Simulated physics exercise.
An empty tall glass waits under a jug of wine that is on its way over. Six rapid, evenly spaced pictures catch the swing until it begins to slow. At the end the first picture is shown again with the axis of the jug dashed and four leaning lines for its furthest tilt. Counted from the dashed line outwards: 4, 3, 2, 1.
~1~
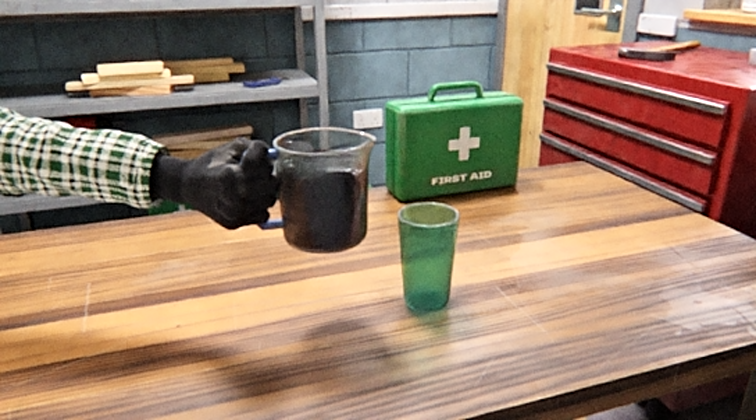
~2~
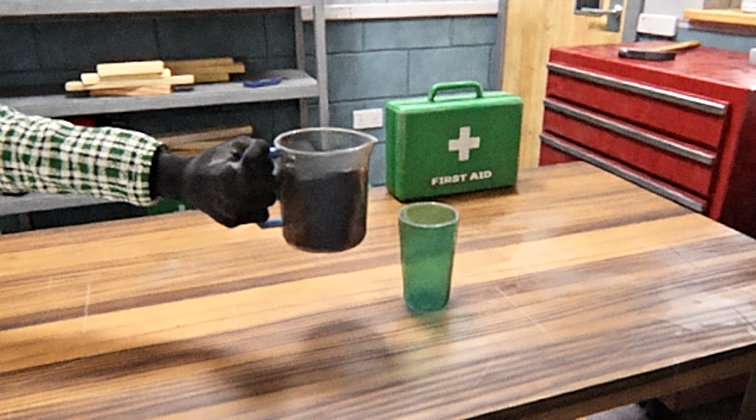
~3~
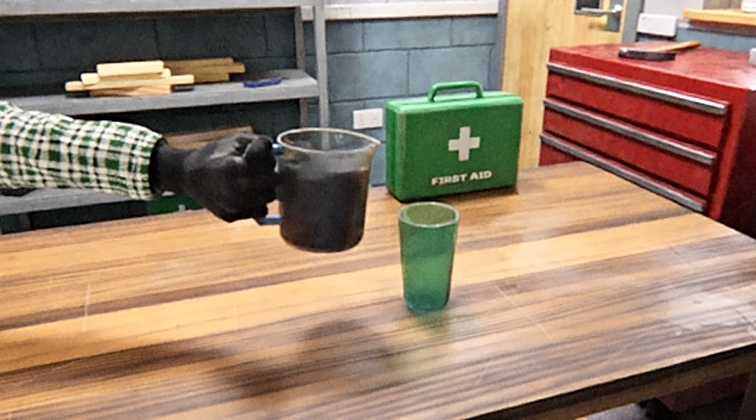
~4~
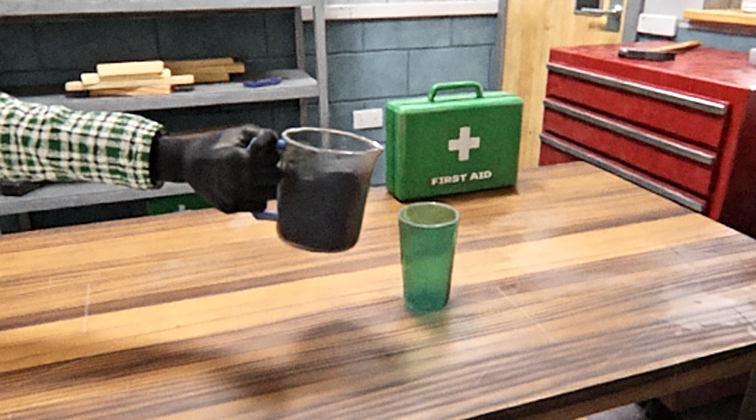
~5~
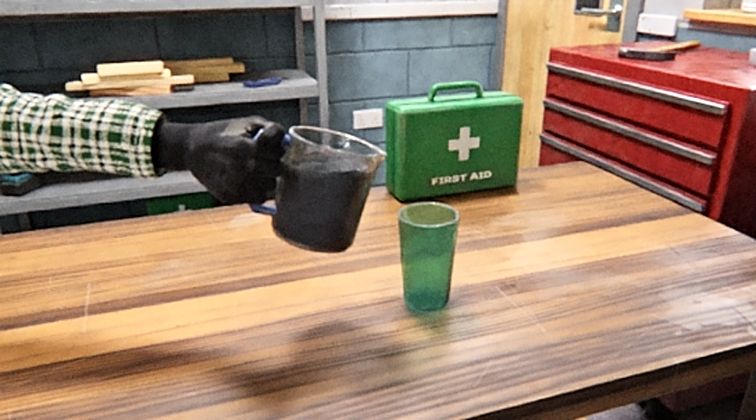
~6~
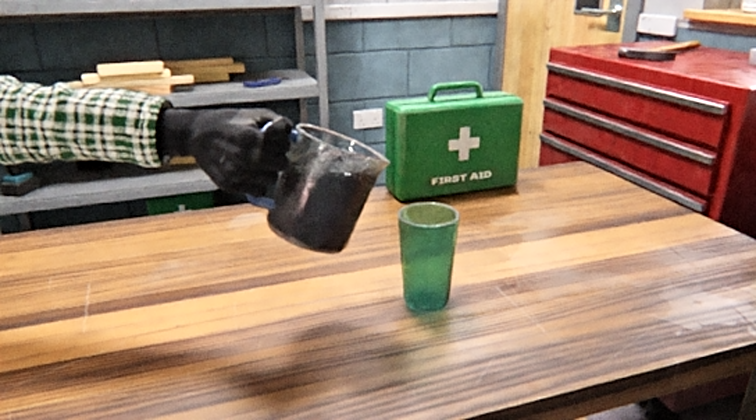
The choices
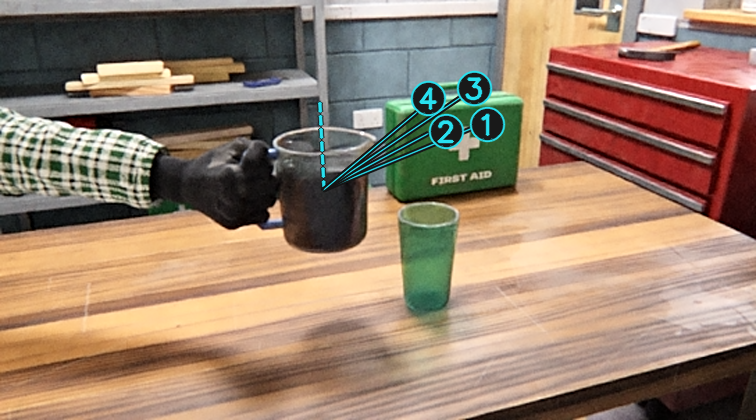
A black-gloved hand in a green-and-white checked sleeve, reaching in from the left, holds a clear jug of dark liquid nearly still, then gradually tilts it to the right, with nothing leaving the lip. Below and right of it, a green tall glass stands on a striped wooden table, before a green first aid case. The steady, slightly raised view shows a workshop with grey shelves and a red tool chest.
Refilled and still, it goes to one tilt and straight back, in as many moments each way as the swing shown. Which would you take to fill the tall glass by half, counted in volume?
4 is best.
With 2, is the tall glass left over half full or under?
Over.
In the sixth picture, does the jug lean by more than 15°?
Yes, it does.
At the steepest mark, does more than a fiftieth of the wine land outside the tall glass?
Yes, it does.
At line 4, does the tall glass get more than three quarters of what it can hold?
No.
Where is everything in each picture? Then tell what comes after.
The first frame shows upright, lip at (374, 138); rim of the tall glass round (429, 214); nothing has left yet.
The second frame shows upright, lip at (375, 139); nothing has left yet.
The third frame shows tipped about 5°, lip at (377, 142); nothing has left yet.
The fourth frame shows tipped about 10°, lip at (381, 147); nothing has left yet.
The fifth frame shows tipped about 17°, lip at (385, 153); nothing has left yet.
The sixth frame shows tipped about 24°, lip at (388, 161); nothing has left yet.
On the marked copy, 1 at (470, 128); 2 at (428, 133); 3 at (459, 97); 4 at (416, 112).
For line 1, the tall glass ends with about 72 % of what it can hold; 20 % of the wine is spilt.
For line 2, the tall glass ends with about 77 % of what it can hold; 7 % of the wine is spilt.
For line 3, the tall glass ends with about 65 % of what it can hold.
For line 4, the tall glass ends with about 49 % of what it can hold.
